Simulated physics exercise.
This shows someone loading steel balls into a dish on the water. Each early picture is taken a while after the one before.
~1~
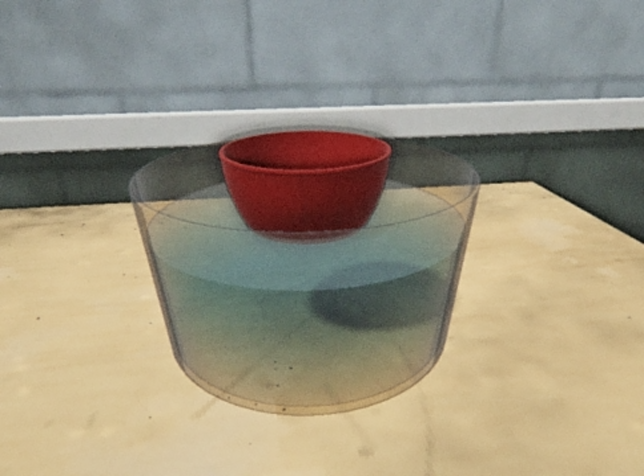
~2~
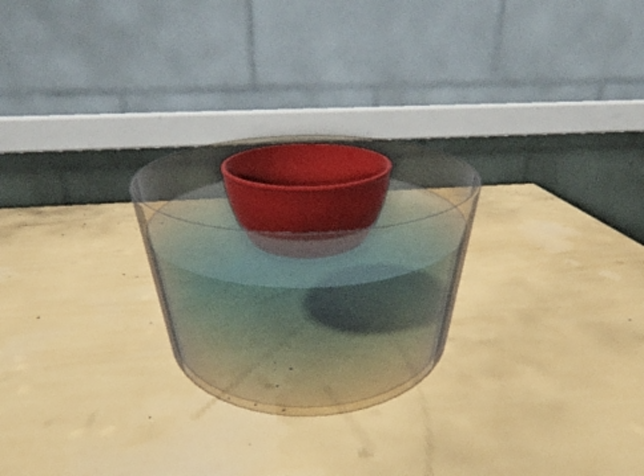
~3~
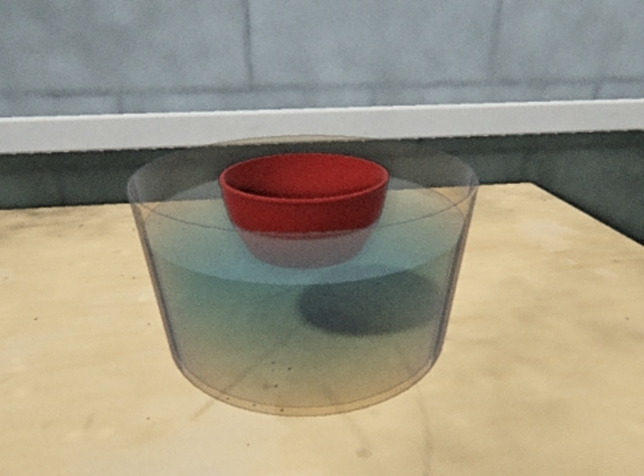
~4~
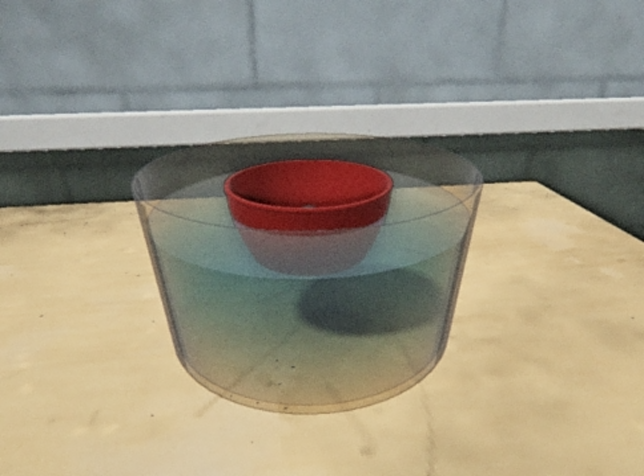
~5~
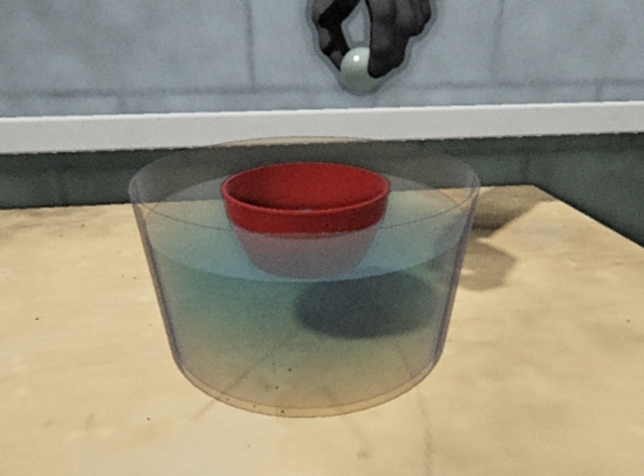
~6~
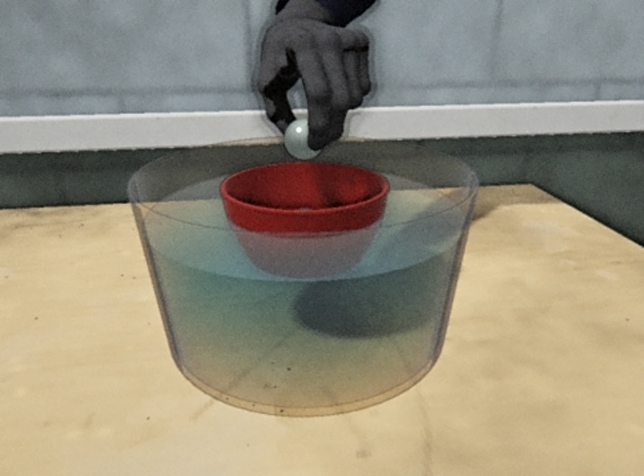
At the start, a red dish floats high in a clear tub of water on a table. The dish then sits lower and lower, with more of its side below the surface. A dark hand appears above, holding a pale ball, and lowers it to just over the dish.
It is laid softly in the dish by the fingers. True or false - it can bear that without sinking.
True.
Shortly, the steel ball is in and the dish dips.
Then, it steadies; about a fifth of its side above the surface.
At the finish, the dish floats; about a fifth of its side above the surface.
